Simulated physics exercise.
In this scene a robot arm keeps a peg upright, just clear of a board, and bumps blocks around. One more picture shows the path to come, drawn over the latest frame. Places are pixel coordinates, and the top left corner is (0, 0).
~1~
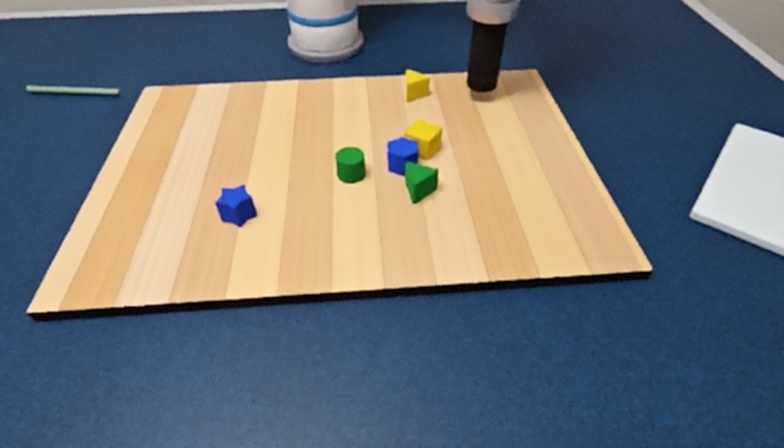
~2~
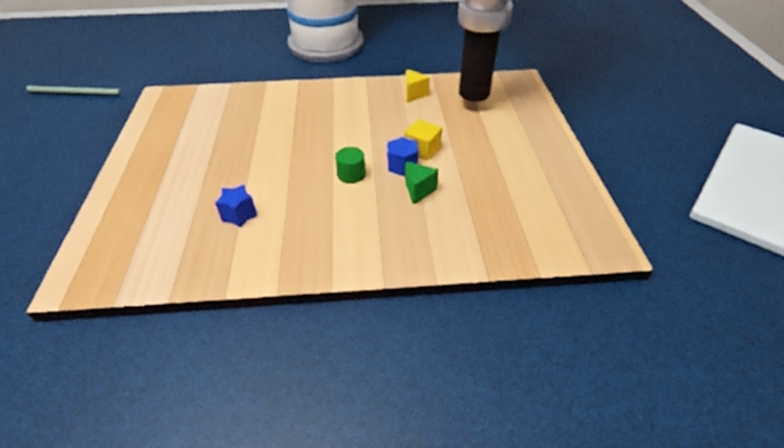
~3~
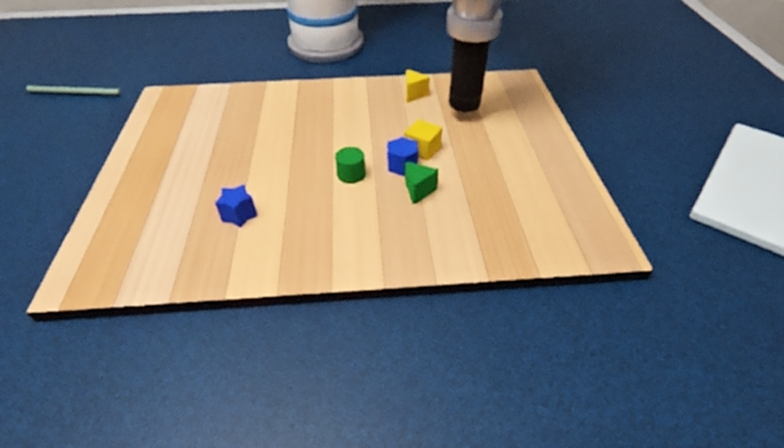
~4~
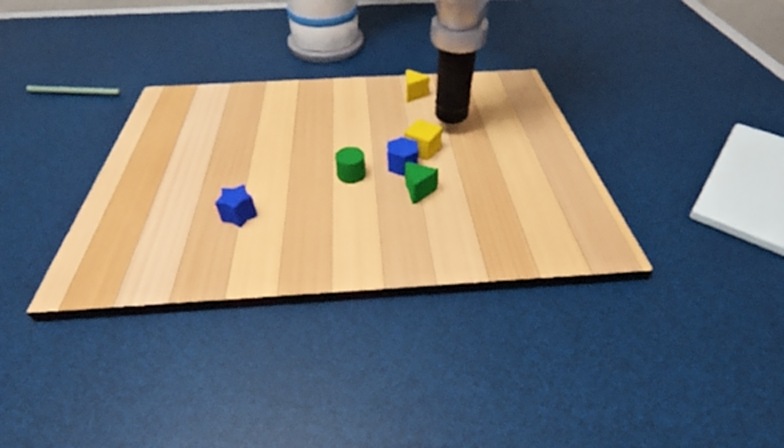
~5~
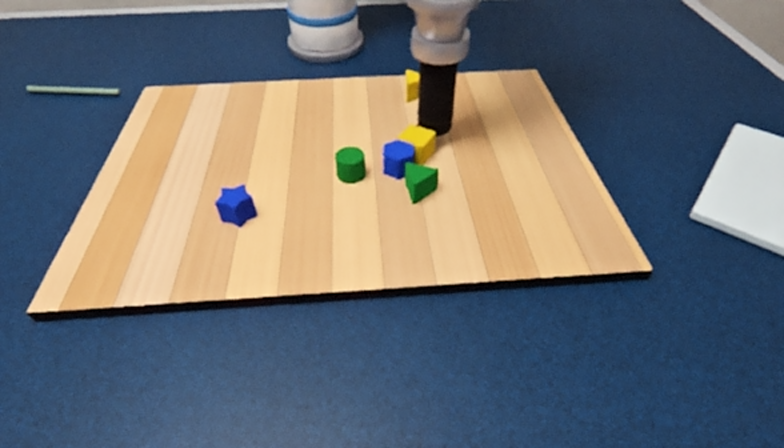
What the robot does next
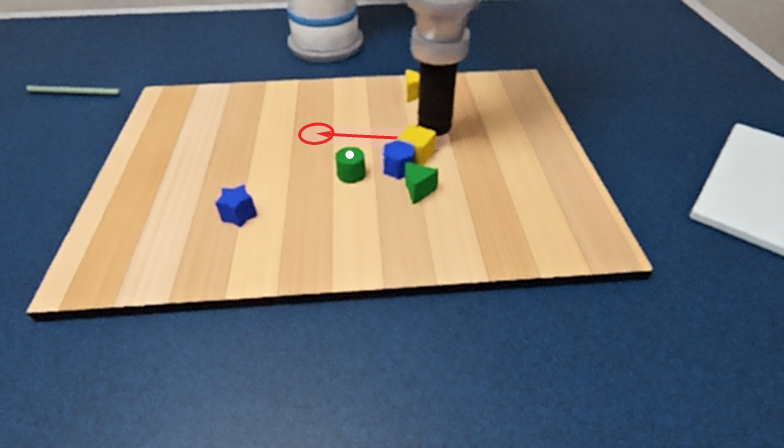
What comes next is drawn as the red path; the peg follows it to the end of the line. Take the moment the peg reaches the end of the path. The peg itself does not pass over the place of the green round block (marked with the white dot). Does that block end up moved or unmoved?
It's unmoved.
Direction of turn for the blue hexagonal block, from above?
From above, it turns counterclockwise.
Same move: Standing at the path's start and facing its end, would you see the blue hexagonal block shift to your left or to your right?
Facing the way the path runs, start to end, you'll find the blue hexagonal block has shifted left.
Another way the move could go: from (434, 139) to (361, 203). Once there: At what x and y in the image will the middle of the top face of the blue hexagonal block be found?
Its top centre is at about (300, 214).
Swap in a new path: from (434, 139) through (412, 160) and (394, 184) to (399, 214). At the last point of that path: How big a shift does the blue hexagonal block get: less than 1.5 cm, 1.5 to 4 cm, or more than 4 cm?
Movement: Over 4 cm.
The drawn path runs from (434, 139) to (316, 134); the dot is on the green round block.
What follows on the original path. One third of the way, peg (392, 126); blue hexagonal block (392, 156), turned 20° anticlockwise; yellow square (400, 137), turned 25° anticlockwise.
Two thirds of the way, peg (352, 124); blue hexagonal block (392, 156), turned 25° anticlockwise; yellow square (400, 137), turned 25° anticlockwise.
At the end, peg (315, 122); green round block not moved; blue hexagonal block (392, 156), turned 25° anticlockwise; yellow square (400, 137), turned 25° anticlockwise.
